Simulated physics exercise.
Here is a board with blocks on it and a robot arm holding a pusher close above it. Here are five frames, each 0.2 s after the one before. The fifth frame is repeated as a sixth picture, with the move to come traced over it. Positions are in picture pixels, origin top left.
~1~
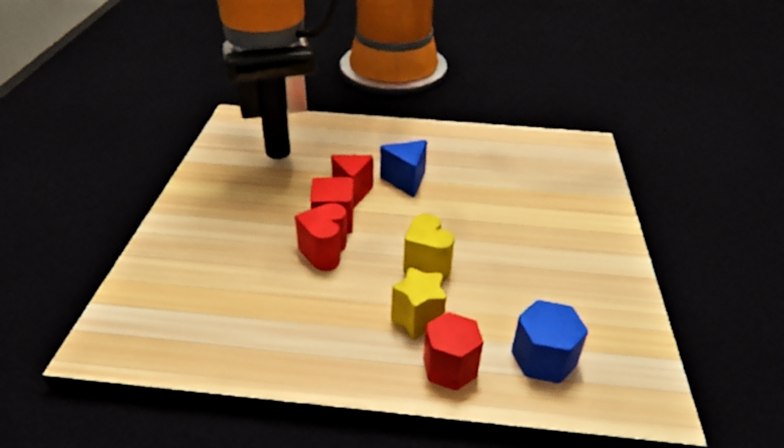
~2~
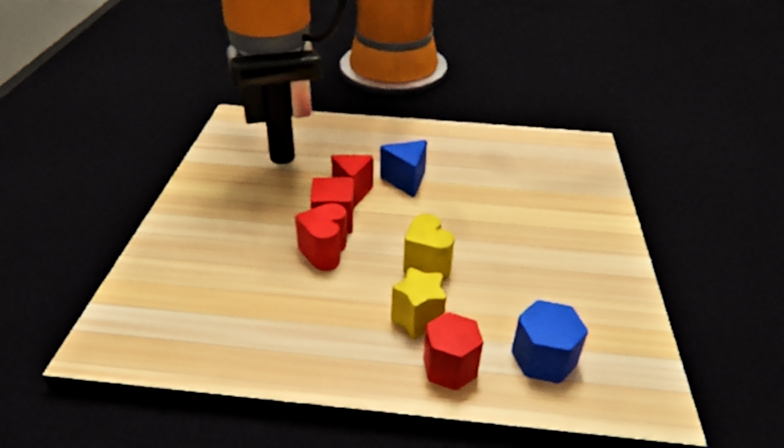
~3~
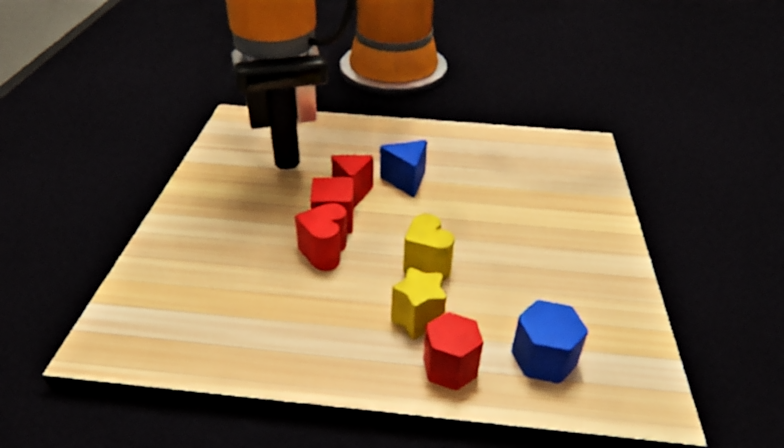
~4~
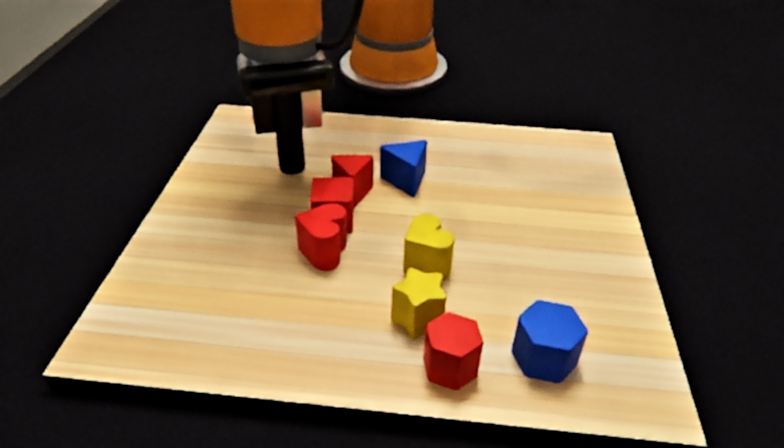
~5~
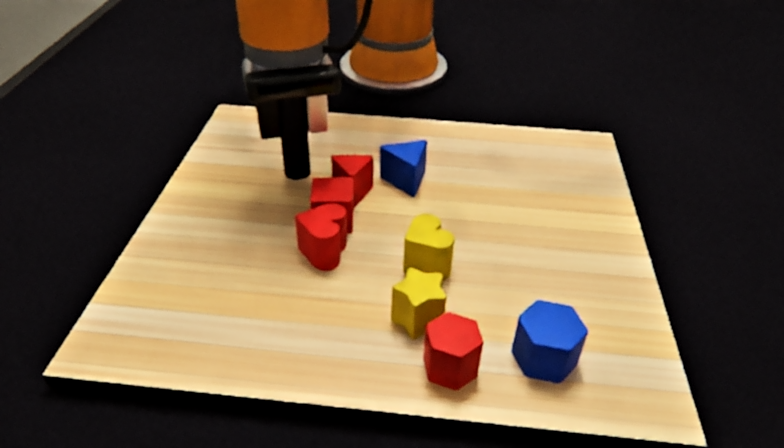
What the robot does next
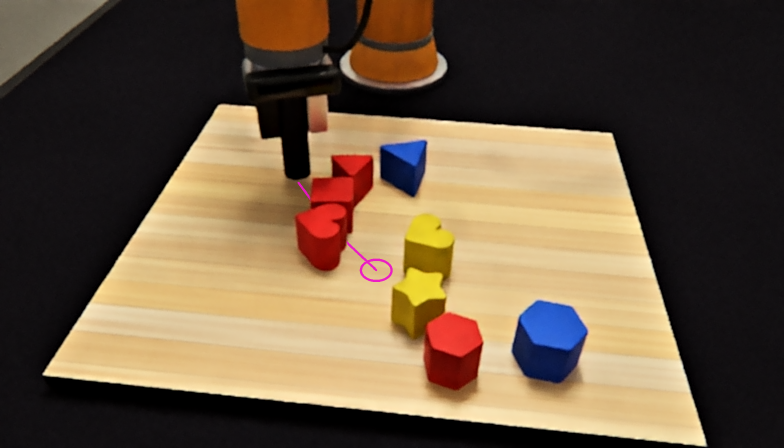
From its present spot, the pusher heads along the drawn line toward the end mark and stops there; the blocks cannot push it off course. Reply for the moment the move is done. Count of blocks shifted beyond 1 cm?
I foresee three or more blocks being moved.
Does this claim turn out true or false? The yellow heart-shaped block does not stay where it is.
True.
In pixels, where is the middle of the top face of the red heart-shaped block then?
Pixel (333, 241).
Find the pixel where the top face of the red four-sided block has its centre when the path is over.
Around pixel (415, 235).
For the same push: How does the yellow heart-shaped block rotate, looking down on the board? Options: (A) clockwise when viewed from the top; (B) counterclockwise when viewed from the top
Answer: B.
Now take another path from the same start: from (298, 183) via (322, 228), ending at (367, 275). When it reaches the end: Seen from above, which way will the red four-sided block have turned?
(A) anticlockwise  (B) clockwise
That would be A.
The drawn path runs from (298, 183) through (319, 210) and (344, 239) to (376, 270).
What follows on the original path. One third of the way, pusher (318, 201); red heart-shaped block (326, 225), turned 25° clockwise; red four-sided block (343, 196).
Two thirds of the way, pusher (344, 230); red heart-shaped block (333, 234), turned 65° clockwise; red four-sided block (379, 216), turned 55° anticlockwise.
At the end, pusher (376, 260); red heart-shaped block (333, 241), turned 80° clockwise; red four-sided block (415, 235), turned 100° anticlockwise; red triangular block not moved; yellow heart-shaped block (458, 233), turned 25° anticlockwise.
